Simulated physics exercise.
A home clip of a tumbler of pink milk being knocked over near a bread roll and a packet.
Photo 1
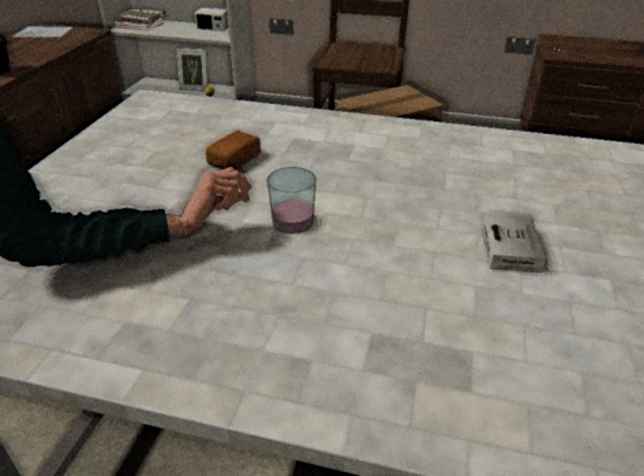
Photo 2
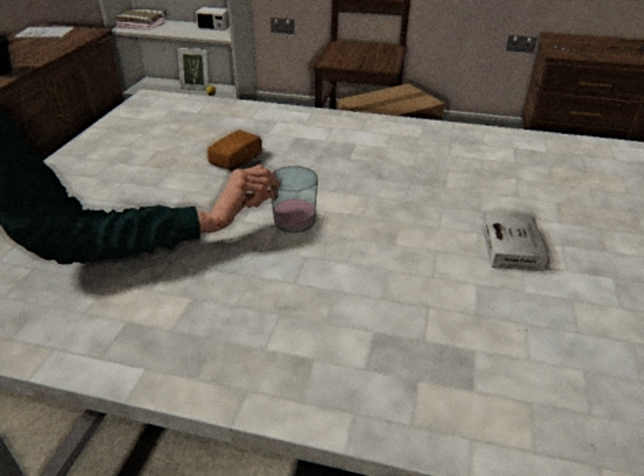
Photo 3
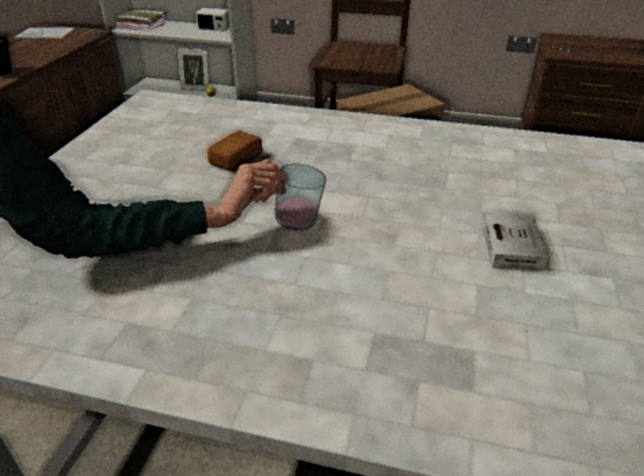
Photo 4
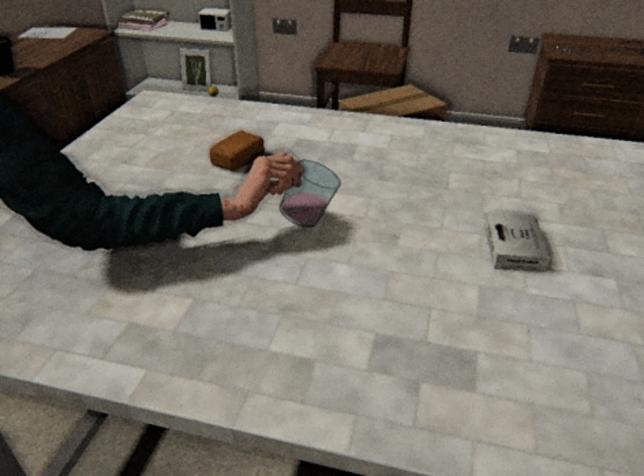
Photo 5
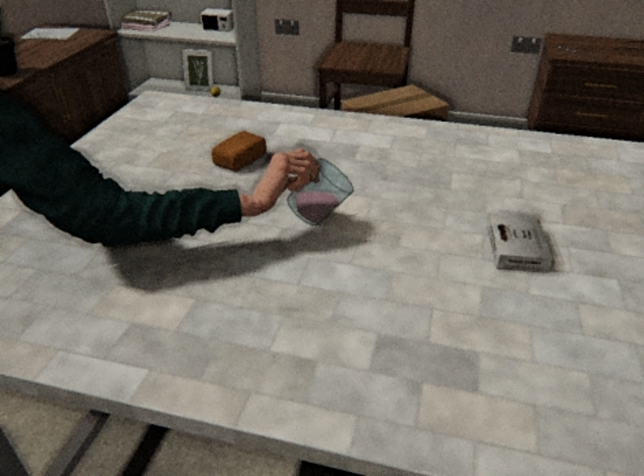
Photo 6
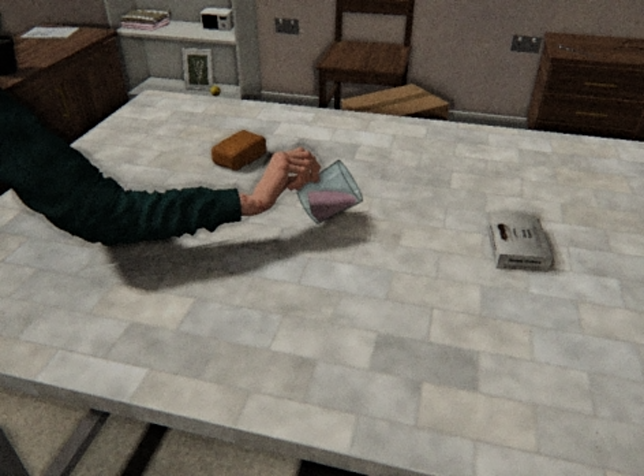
On a pale tiled table, a hand tips a glass of pink liquid to the right.
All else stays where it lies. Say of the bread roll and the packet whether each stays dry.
Check the bread roll: It is left dry. Check the packet: It is left wet.
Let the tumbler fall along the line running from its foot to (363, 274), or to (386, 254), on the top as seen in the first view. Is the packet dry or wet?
Toward the first point it avoids the spill; toward the second it is caught by the spill.
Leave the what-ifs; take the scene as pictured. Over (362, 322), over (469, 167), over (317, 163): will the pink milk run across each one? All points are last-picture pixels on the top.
Going in the order asked, the first spot is outside the spill, the second is outside the spill and the third is outside the spill.
Next, the puddle covers about as much as a plate; the bread roll is clear of it; the packet is in it.
Finally, the puddle covers about as much as a plate; the bread roll is clear of it; the packet is in it.
